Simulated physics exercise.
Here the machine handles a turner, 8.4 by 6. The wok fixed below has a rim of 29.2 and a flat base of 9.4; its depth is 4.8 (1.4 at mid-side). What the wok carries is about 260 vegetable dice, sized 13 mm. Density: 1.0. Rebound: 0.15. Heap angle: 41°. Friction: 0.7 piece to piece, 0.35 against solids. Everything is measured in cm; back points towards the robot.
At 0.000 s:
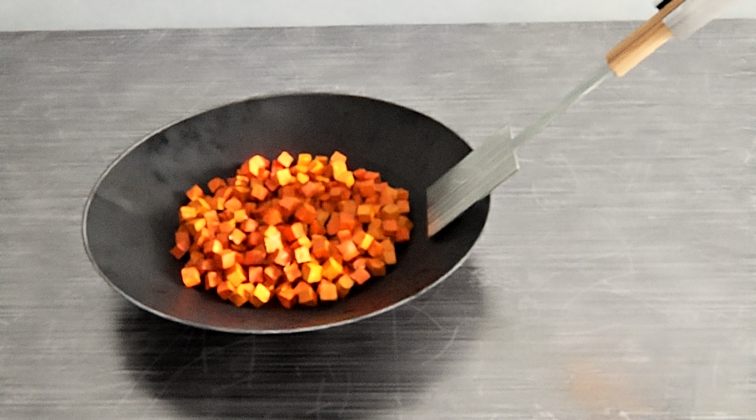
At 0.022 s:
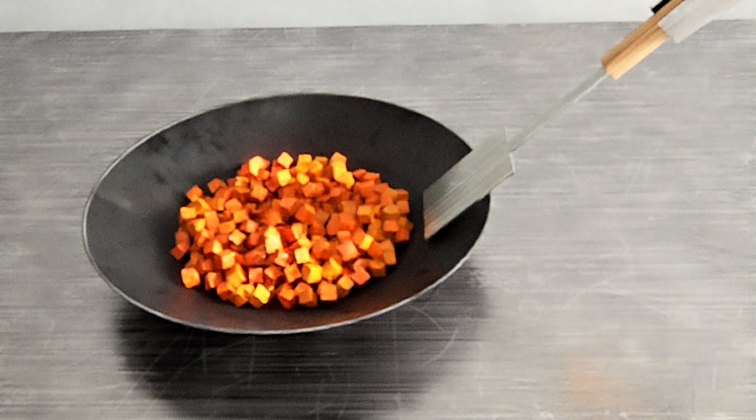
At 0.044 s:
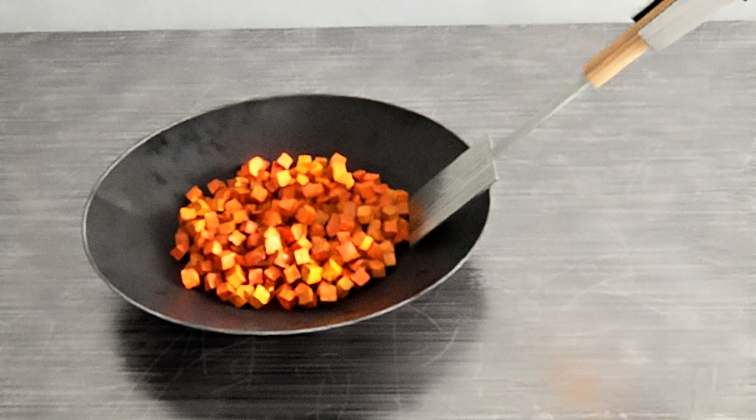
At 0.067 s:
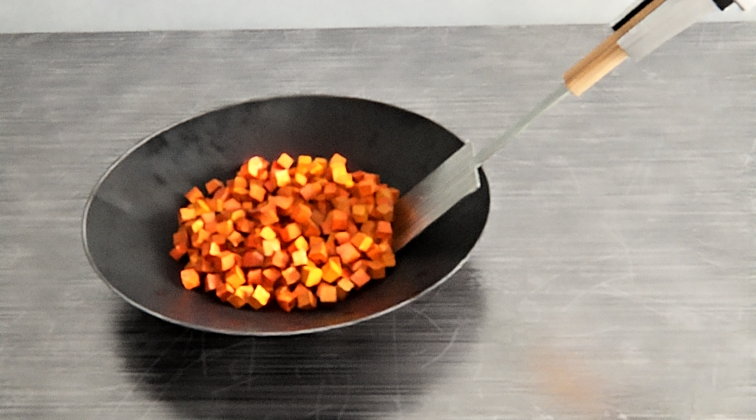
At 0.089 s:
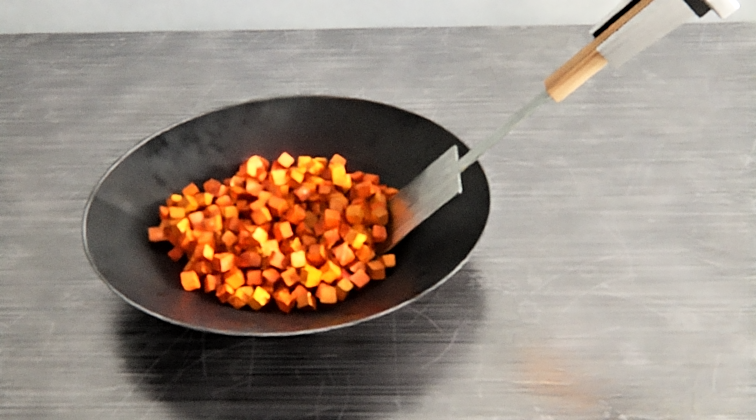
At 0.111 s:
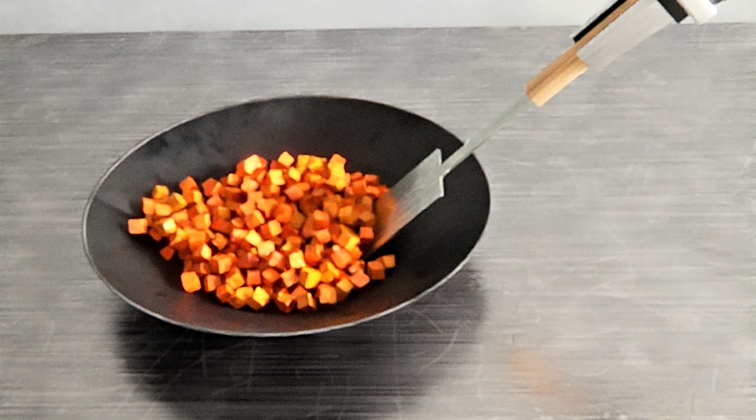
A robot-held turner slides left into the wok, pushing the orange vegetable dice leftward.
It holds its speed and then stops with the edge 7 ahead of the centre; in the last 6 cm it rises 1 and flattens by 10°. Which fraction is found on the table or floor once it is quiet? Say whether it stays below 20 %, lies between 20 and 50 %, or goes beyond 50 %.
It stays below 20 %.
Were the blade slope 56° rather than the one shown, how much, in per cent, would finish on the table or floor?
Near 20 %.
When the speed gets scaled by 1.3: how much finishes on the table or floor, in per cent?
About 15 per cent.
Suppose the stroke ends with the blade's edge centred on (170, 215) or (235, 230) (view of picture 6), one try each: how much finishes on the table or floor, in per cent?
Respectively some 20 and 5 percent end on the table or floor.
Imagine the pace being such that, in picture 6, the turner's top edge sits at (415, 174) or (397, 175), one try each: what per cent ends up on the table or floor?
I'd estimate some 15 and 15 in a hundred.
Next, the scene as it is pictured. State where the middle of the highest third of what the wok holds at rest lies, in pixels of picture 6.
The centre sits at about (145, 203).
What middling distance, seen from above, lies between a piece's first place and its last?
I'd put it at close to 7 centimetres.
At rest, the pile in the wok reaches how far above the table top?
About 7.0 cm above the table.
After 0.19 s, sloping 45°, highest piece 6 above the table; 265 in the wok.
After 0.27 s, sloping 41°, highest piece 7 above the table; 257 in the wok, 8 on the blade or in flight.
After 0.51 s, sloping 35°, highest piece 6 above the table; 229 in the wok, 36 on the table or floor.
After 1.56 s, sloping 35°, highest piece 6 above the table; 229 in the wok, 36 on the table or floor.
At rest, 229 in the wok, 36 on the table or floor. That is 14 % on the table or floor.
